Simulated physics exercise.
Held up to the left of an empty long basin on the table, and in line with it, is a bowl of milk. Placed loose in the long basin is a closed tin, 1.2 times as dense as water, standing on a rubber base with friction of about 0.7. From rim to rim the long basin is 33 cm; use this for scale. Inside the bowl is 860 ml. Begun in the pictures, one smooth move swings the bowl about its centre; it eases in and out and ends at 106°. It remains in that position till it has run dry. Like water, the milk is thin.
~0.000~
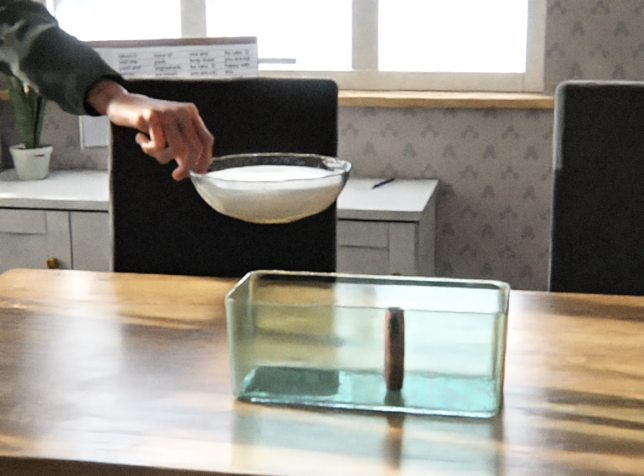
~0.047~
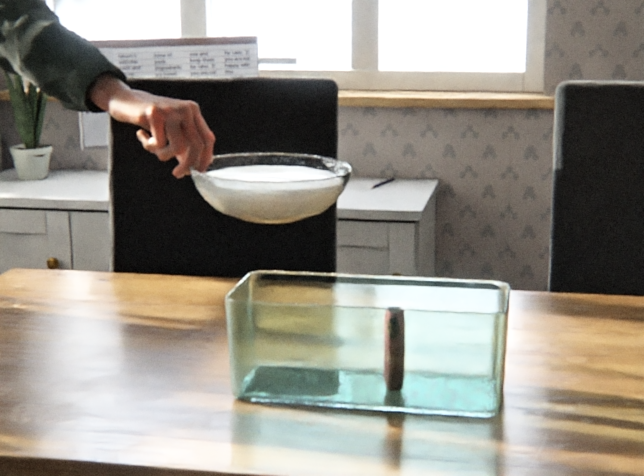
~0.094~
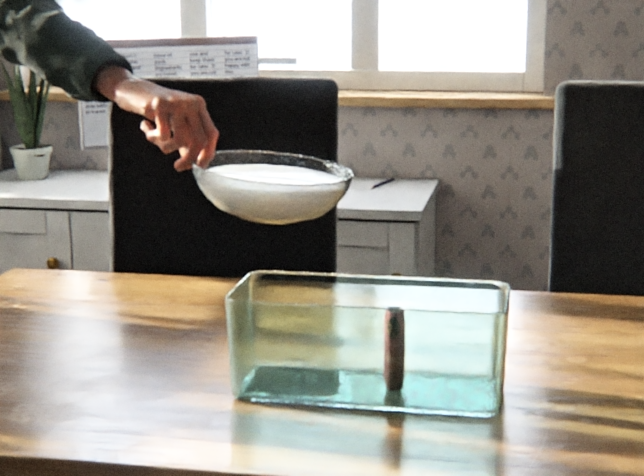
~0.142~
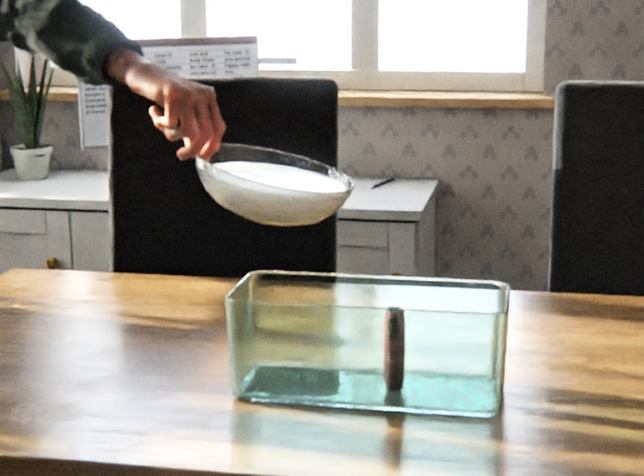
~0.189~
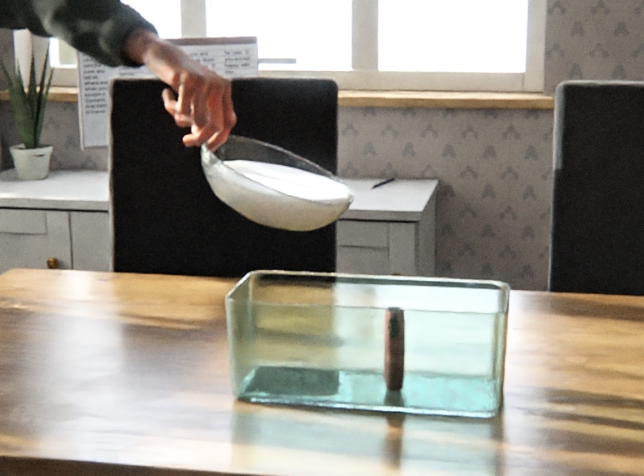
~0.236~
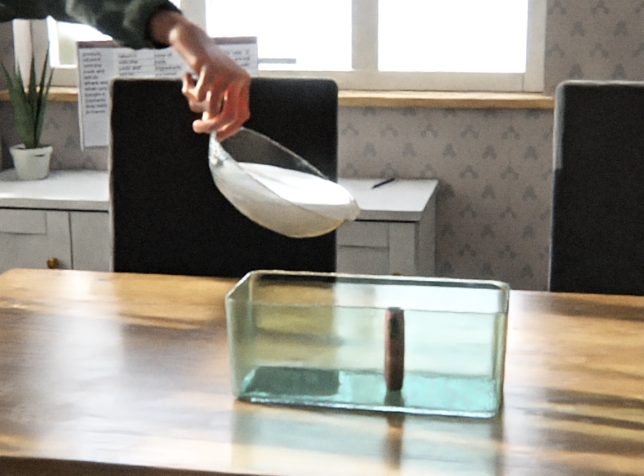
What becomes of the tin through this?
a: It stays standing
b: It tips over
The answer is b.
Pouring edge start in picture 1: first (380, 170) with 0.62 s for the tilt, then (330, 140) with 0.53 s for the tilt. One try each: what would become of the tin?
Trial 1 - tin stays standing; trial 2 - tin tips.
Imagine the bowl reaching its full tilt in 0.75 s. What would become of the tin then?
In that case the tin overturns.
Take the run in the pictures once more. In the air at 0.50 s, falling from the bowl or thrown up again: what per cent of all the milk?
Some 14 per cent.
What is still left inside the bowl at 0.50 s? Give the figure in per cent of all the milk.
Roughly 1 percent.
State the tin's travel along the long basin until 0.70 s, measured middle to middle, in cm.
The tin is about 4 cm from where it started.
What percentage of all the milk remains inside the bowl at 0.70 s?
0 per cent or thereabouts.
After 0.50 s the tilt is 97° and 1 per cent is still to pour; the tin stands where it began.
After 0.70 s the tilt is 106° and 0 per cent is still to pour; the tin leans 15°.
After 0.90 s the tilt is 106° and 0 per cent is still to pour; the tin leans 54°.
After 1.12 s the tilt is 106° and 0 per cent is still to pour; the tin lies on its side.
In the end the tin lies on its side.
